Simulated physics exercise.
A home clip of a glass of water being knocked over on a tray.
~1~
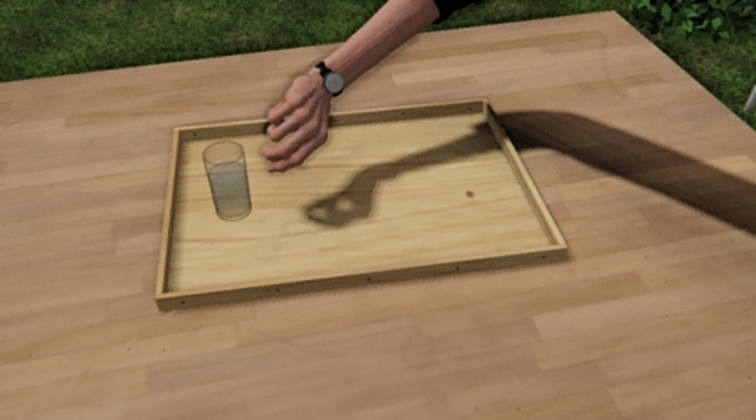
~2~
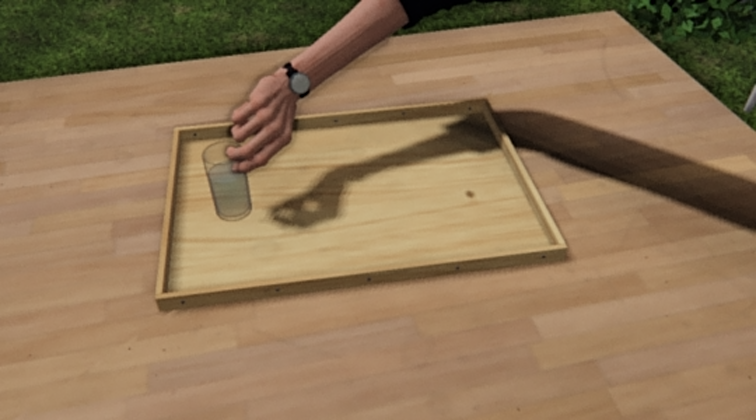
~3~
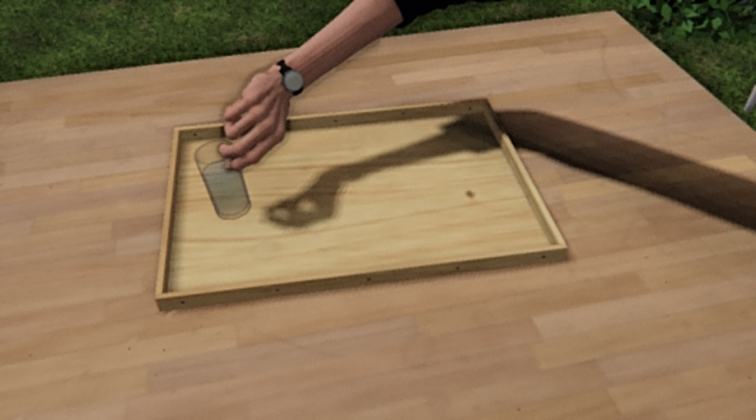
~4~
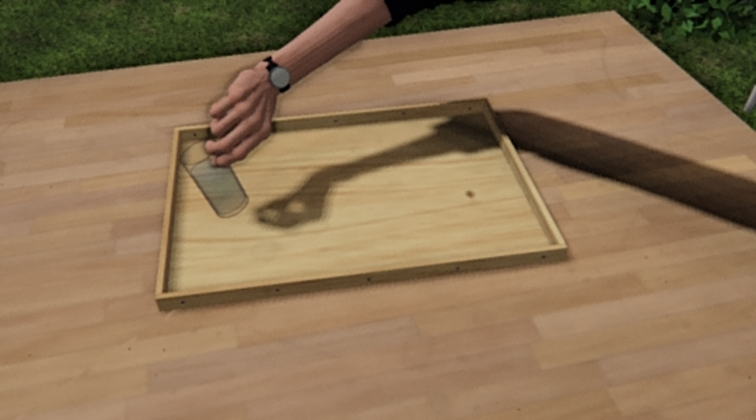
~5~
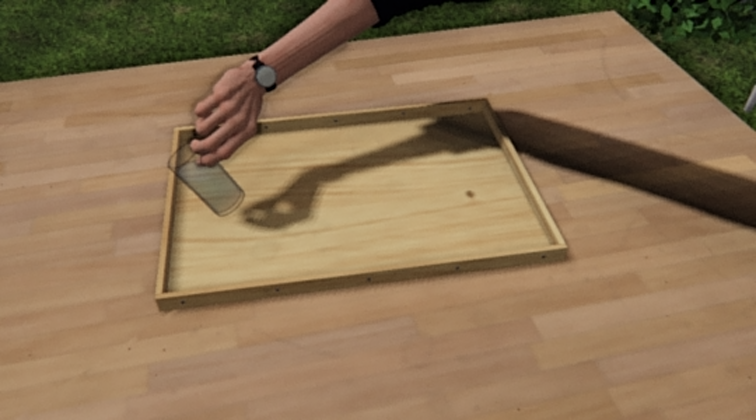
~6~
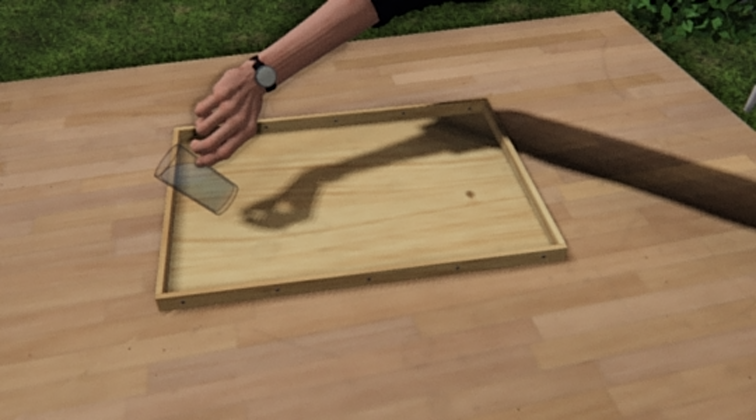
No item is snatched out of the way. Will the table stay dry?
No, it gets wet.
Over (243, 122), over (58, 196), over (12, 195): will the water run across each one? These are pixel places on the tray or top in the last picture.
Point one is never touched, point two is caught by it, point three is caught by it.
Next, the glass lies across the rim; the puddle covers about as much as a plate; the table is getting wet.
After that, the puddle covers about as much as a tray; the table is getting wet.
Finally, the puddle covers about as much as a tray; the table is getting wet.
